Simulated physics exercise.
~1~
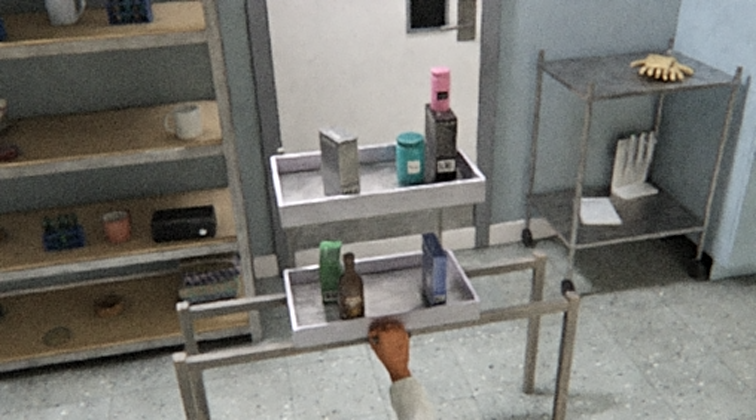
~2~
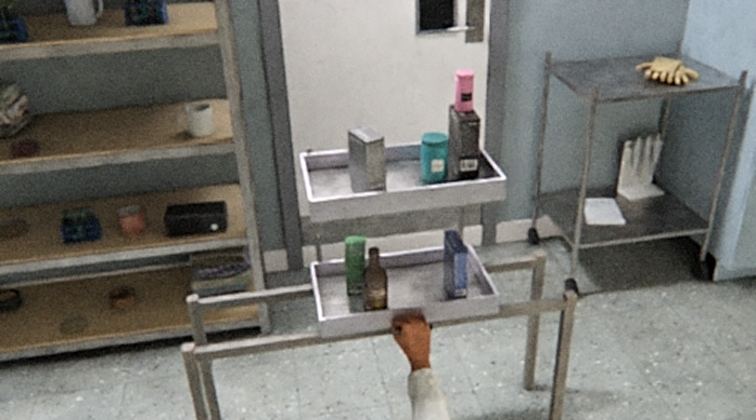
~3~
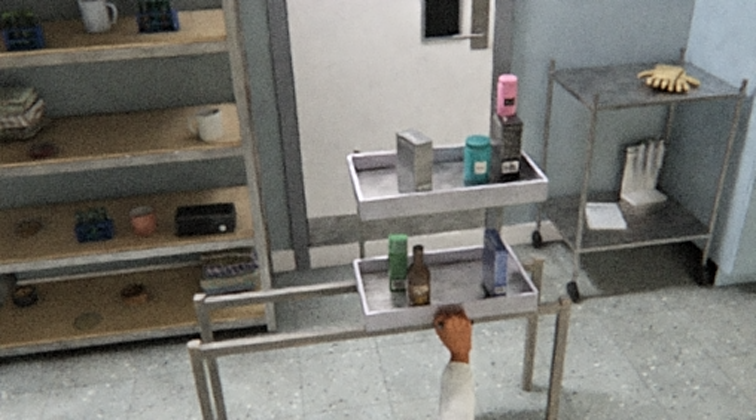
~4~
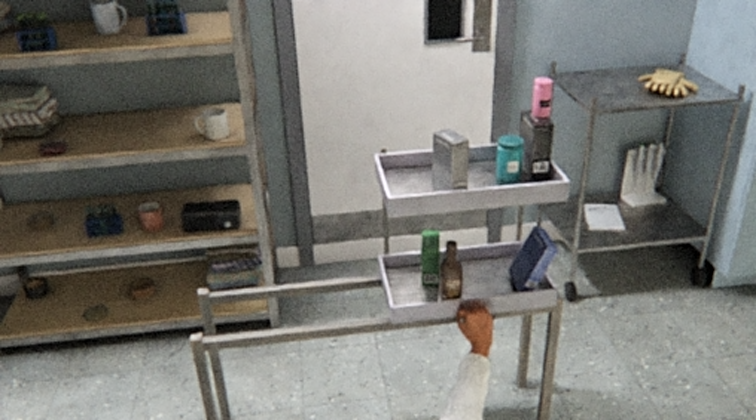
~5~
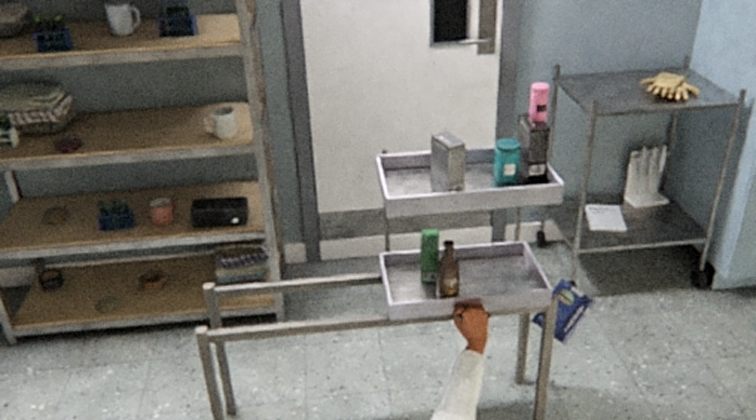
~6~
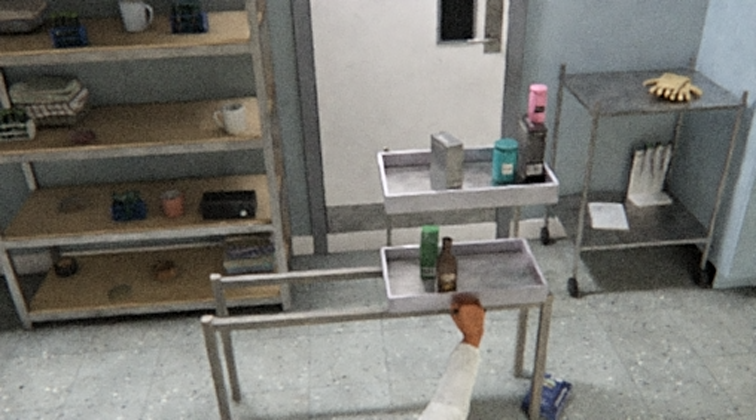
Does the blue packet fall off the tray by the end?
Yes, the blue packet tips over the right edge as the tray reaches the end of the frame, and it drops down beside the frame's right leg.
